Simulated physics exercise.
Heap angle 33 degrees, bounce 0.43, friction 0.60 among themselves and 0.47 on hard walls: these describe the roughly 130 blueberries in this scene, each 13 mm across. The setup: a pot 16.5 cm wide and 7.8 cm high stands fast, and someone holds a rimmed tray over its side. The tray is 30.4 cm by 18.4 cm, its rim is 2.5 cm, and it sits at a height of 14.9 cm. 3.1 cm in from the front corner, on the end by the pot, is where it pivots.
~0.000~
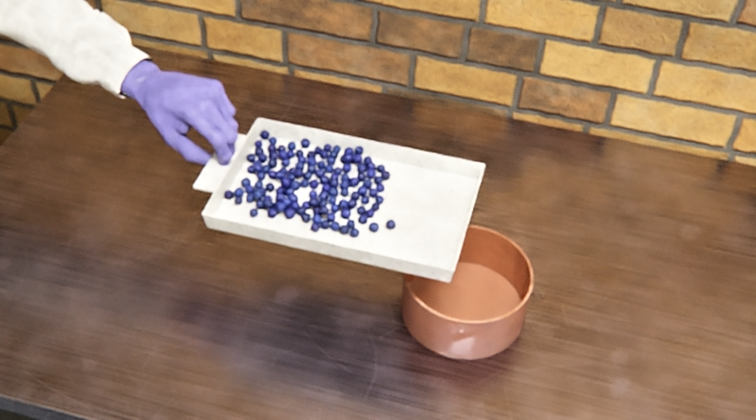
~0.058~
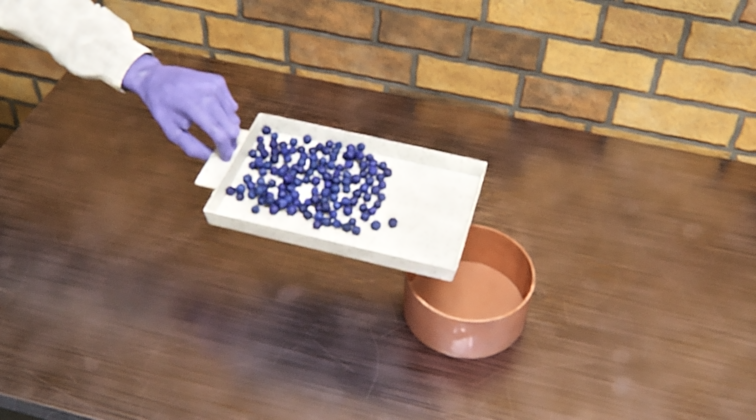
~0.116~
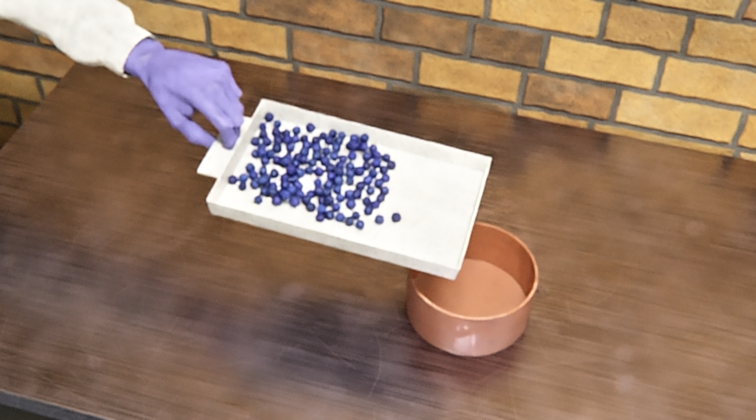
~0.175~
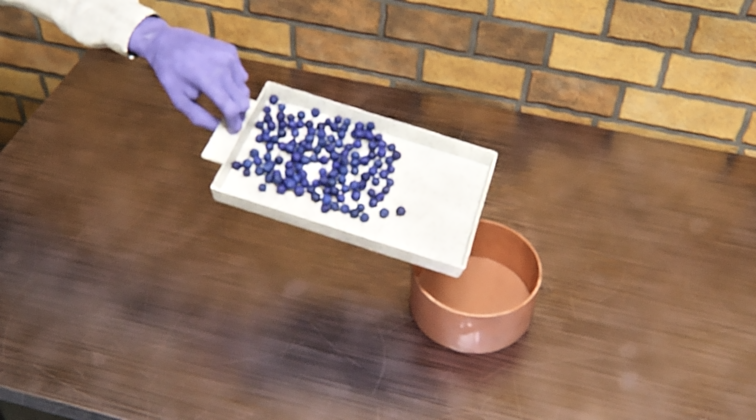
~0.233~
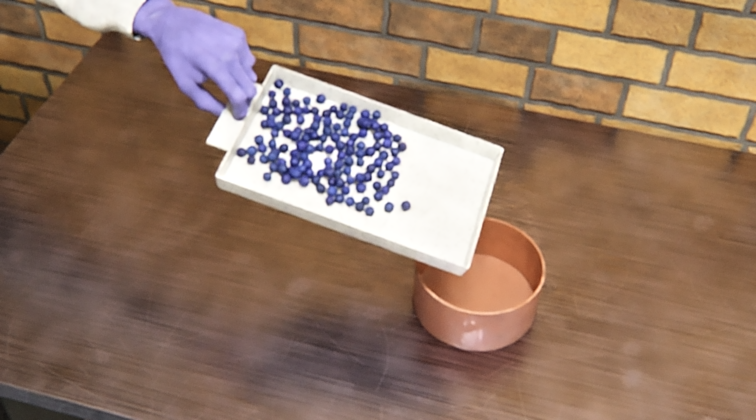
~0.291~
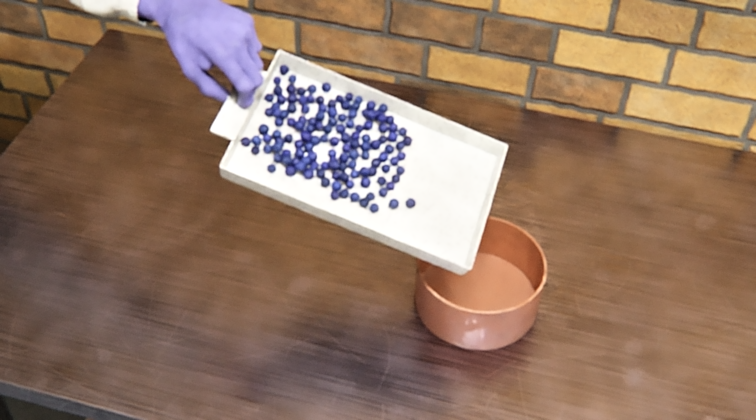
At the start, a purple-gloved hand holds a white rimmed tray of blueberries nearly level, its right end over a copper-coloured pot on a dark wooden table. The hand then raises the left end steadily, tilting the tray down toward the right, while the berries stay clustered toward the raised end.
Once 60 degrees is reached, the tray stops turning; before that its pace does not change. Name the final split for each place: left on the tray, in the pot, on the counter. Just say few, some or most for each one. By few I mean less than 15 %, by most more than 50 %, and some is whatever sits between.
I would say left on the tray most, pot few, counter some.
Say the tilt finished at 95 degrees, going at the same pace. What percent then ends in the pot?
Near 10 %, then.
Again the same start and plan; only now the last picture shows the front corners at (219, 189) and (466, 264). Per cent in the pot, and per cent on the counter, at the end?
Pot 0 % / counter 0 %.
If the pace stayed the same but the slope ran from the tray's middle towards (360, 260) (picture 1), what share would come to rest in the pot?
Around 0 percent of them.
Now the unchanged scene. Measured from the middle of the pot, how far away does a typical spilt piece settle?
That comes to near 20 cm.
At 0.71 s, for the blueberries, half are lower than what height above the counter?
Around 20 cm up.
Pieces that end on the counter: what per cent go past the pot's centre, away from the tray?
About 90 per cent.
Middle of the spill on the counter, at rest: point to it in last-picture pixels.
The spill is centred close to (545, 408).
After 0.54 s, tilt 39 degrees; the tray holds 100 %, the pot 0 %.
After 0.71 s, tilt 53 degrees; the tray holds 100 %, the pot 0 %.
After 1.00 s, tilt 60 degrees; the tray holds 75 %, the pot 0 %.
At rest (2.0 s), tray 70 %, pot 0 %, counter 30 %.
